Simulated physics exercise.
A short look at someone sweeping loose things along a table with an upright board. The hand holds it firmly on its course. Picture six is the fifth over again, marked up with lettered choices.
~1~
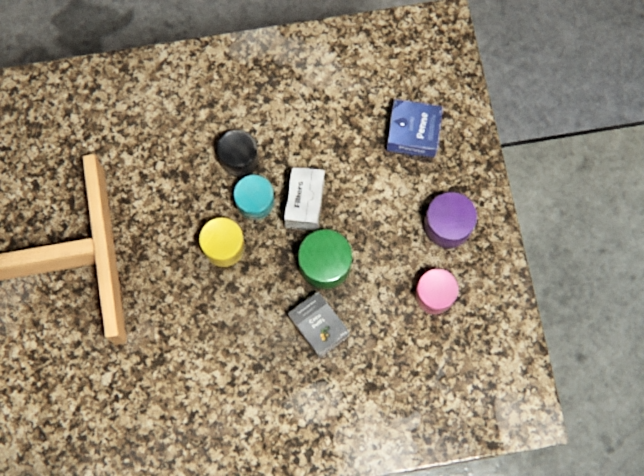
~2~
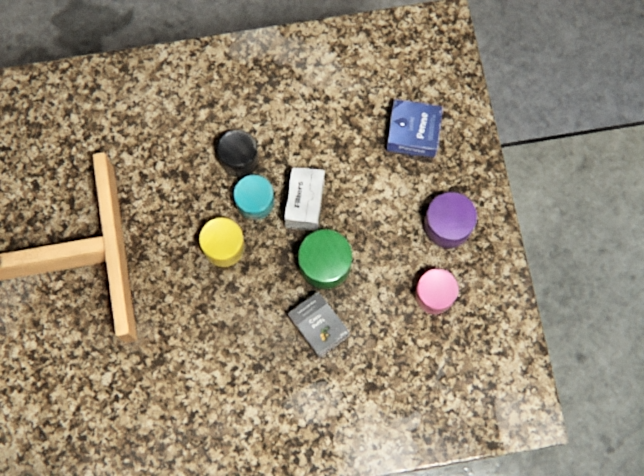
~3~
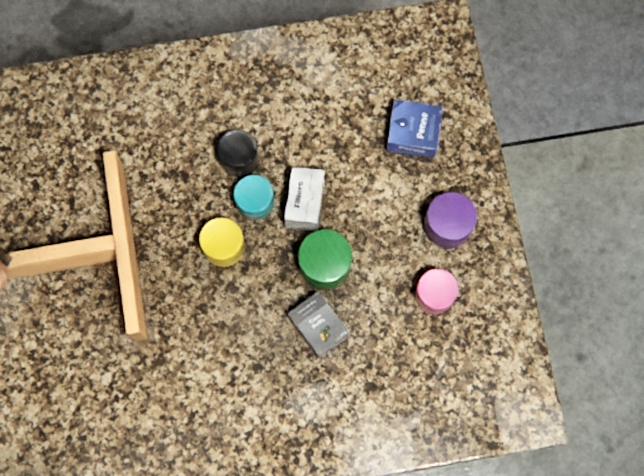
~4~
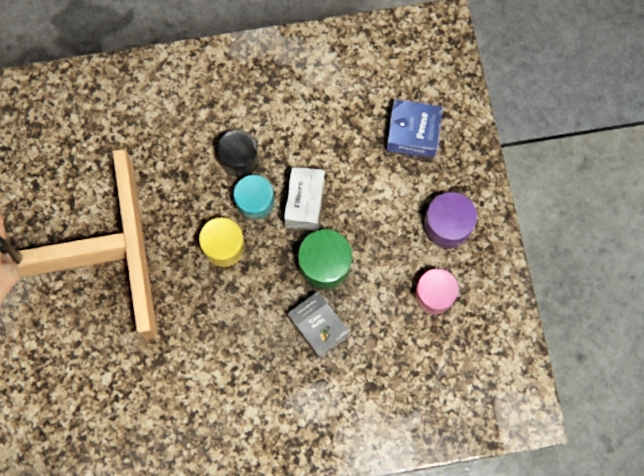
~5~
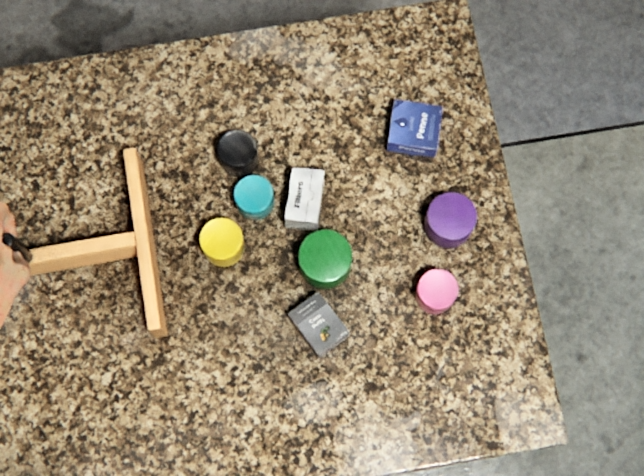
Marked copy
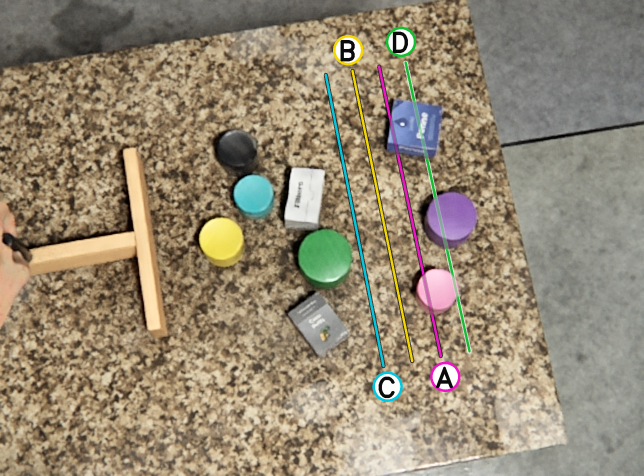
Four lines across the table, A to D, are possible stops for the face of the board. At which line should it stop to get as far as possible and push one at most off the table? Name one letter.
Up to line D.
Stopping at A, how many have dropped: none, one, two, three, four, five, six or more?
By then, none.
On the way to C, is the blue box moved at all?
No.
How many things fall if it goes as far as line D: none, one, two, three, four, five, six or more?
The count is none.
On the marked copy, A at (409, 206); B at (381, 210); C at (354, 215); D at (436, 201).
Following D. Soon after the start, board (248, 219); black jar (263, 150); turquoise tub (271, 195).
Later, board (353, 202); white box (410, 180); green tin (396, 257).
In the end, board (435, 189); blue box (483, 109); purple tin (504, 206); none fallen.
As for the rest, A is within the limit but short; B is within the limit but short; C is within the limit but short.
